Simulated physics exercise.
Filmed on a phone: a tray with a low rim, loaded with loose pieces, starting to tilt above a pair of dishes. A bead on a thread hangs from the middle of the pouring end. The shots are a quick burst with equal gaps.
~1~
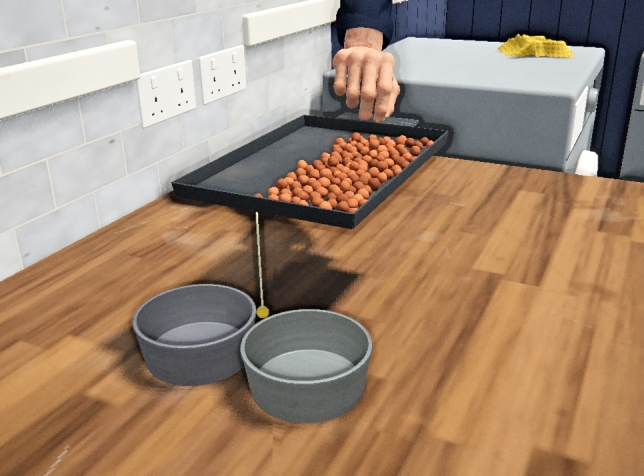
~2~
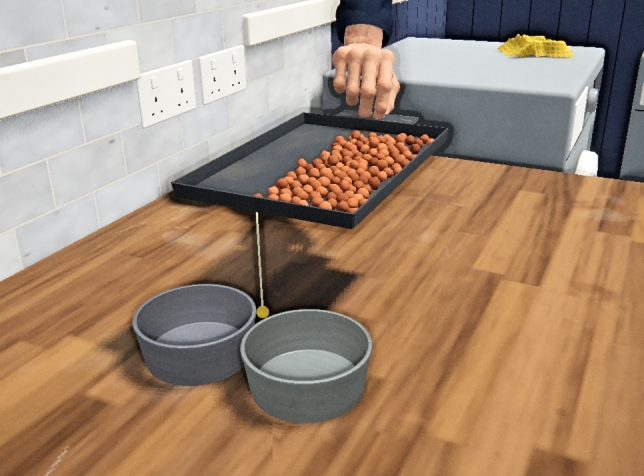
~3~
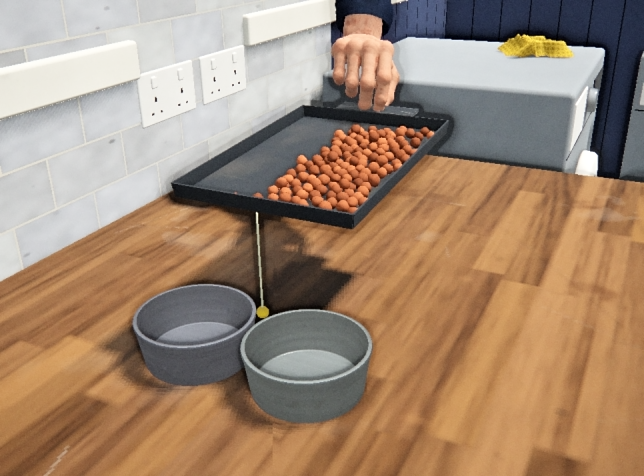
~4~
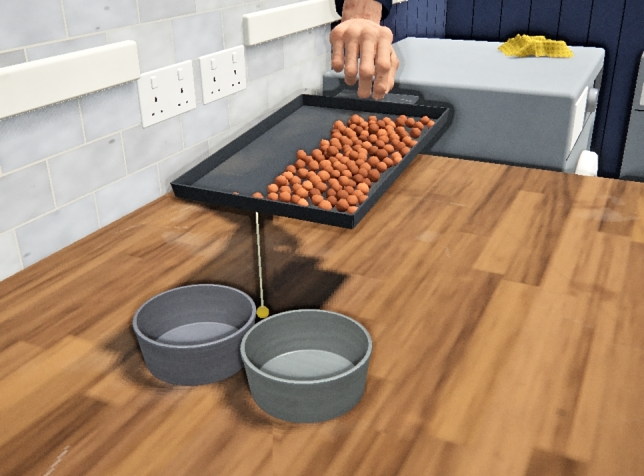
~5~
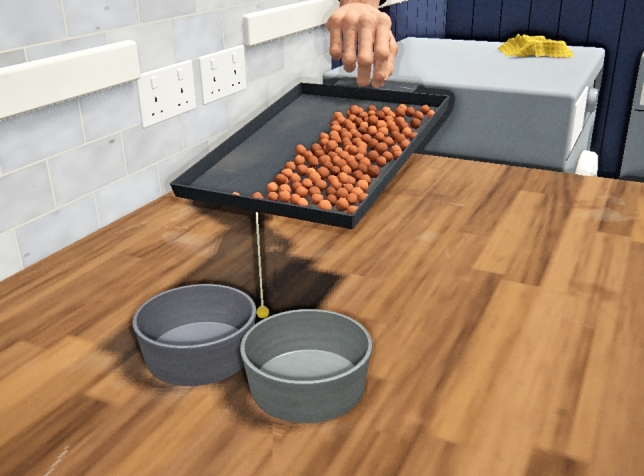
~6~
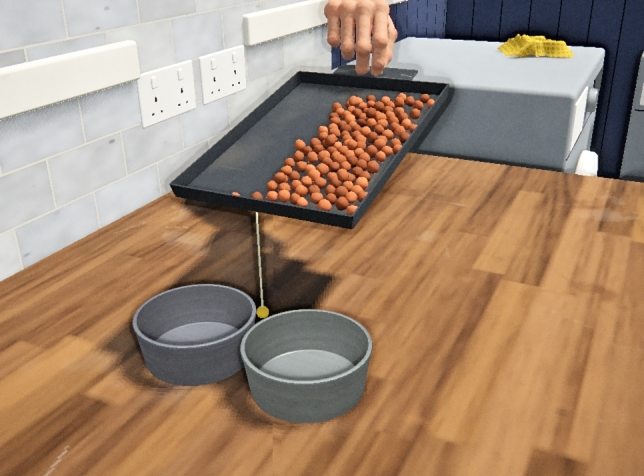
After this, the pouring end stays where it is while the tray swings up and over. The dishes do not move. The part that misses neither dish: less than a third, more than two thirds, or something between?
They take from one third to two thirds between them.
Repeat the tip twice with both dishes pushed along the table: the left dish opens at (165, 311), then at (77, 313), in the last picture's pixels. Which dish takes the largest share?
One: The right-hand dish. Two: Right.
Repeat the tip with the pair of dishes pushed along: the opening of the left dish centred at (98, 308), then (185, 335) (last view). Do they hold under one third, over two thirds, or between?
First the middle third, then more than two thirds.
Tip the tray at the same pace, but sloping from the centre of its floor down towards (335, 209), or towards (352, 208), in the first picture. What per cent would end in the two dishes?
Roughly 70 per cent, and 50 per cent.
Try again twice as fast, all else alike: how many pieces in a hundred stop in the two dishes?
Some 40 per cent.
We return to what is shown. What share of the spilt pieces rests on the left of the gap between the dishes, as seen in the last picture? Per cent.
Near 70 %.
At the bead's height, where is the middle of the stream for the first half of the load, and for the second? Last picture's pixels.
The first part at (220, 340); the rest at (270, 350).
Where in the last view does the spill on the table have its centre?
Around (206, 434).
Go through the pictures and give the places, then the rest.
Corners of the pouring end at (175, 182) and (353, 213), level; middle of the load at (351, 168), clay pellets; left dish at (160, 361); right dish at (276, 396); bead on its thread at (263, 312), in the first frame.
Corners of the pouring end at (174, 182) and (352, 213), level; middle of the load at (351, 167), in the second frame.
Corners of the pouring end at (174, 182) and (352, 213), tipped barely, level across its low end; middle of the load at (351, 163), in the third frame.
Corners of the pouring end at (174, 182) and (352, 213), tipped a little, level across its low end; middle of the load at (350, 157), in the fourth frame.
Corners of the pouring end at (173, 183) and (351, 214), tipped a little, level across its low end; middle of the load at (350, 151), in the fifth frame.
Corners of the pouring end at (173, 183) and (351, 215), tipped a little, level across its low end; middle of the load at (349, 145); left dish at (160, 361); right dish at (276, 396), in the sixth frame.
Soon, tray tipped steeply; all on the tray.
A while on, tray tipped right over; nearly all on the tray; a stray few in the left dish.
Towards the end, tray tipped past a quarter turn; about a quarter in the right dish; about a quarter in the left dish; about half outside both.
Finally, tray tipped past a quarter turn; about a quarter in the right dish; about a quarter in the left dish; about half outside both.
